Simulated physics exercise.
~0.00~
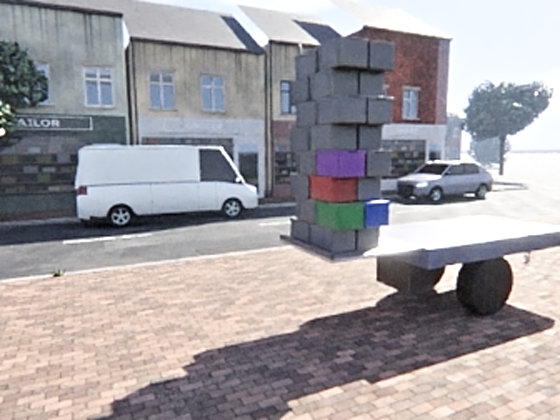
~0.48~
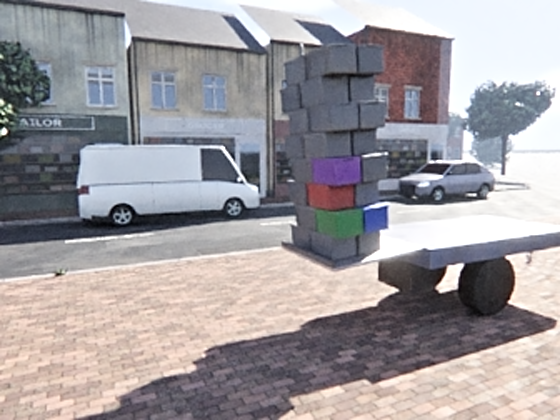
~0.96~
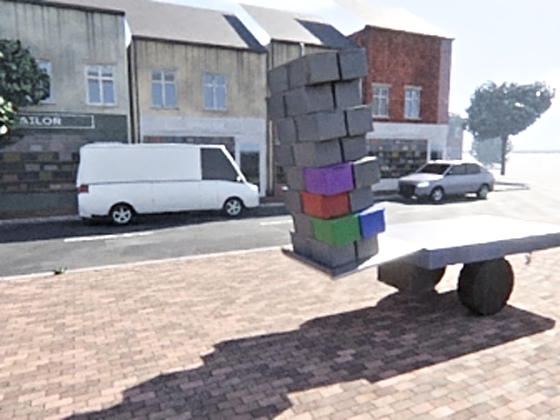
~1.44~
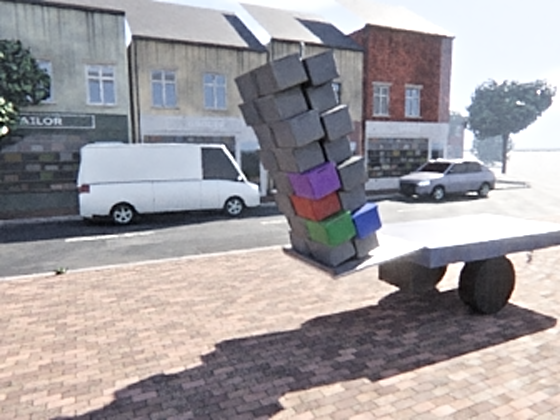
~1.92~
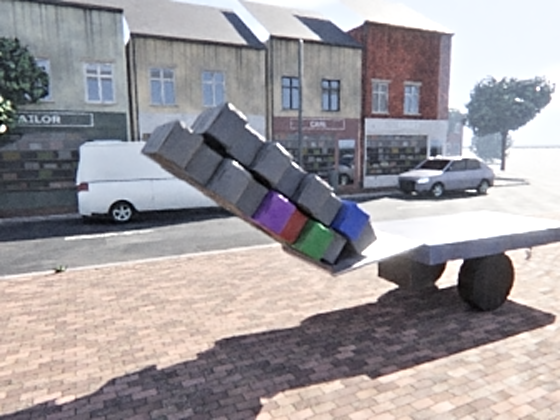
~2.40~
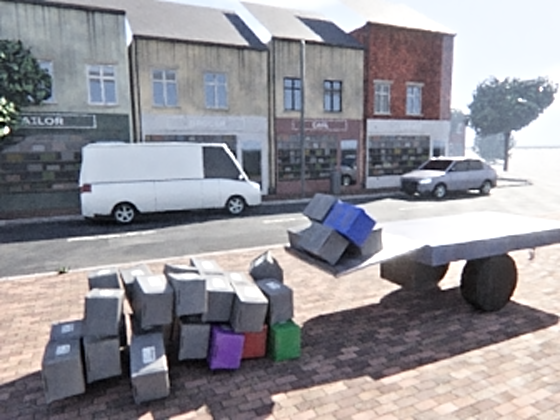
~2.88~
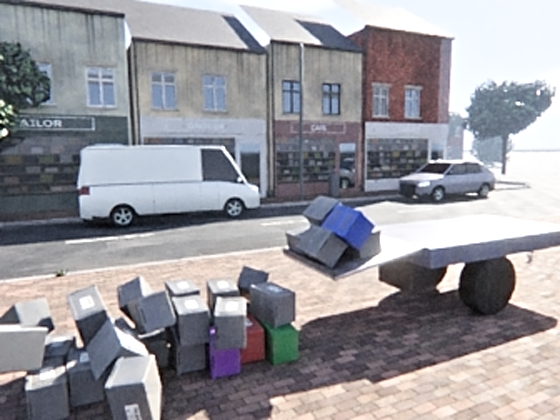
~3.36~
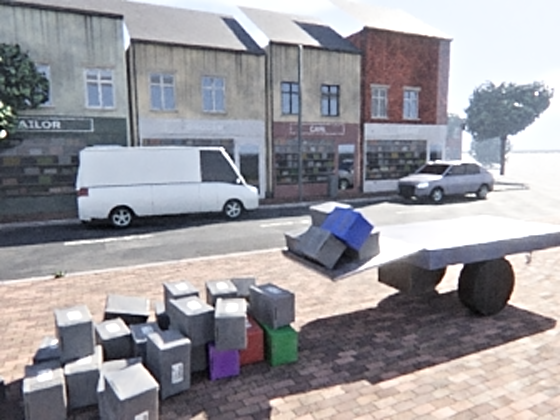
A tall stack of grey lidded totes, with a purple, a red, a green and a blue one near its base, stands on the lowered flap of a flat-bed on a brick-paved square, seen from a slightly swaying viewpoint across from a street with a white van, a silver car and shopfronts. The flap dips and the stack leans left, tilting further until it topples as a slanting column. Most totes crash onto the bricks, tumbling and spreading leftward. At the end, purple, red and green lie among the grey heap, while the blue one and a few greys stay on the flap.
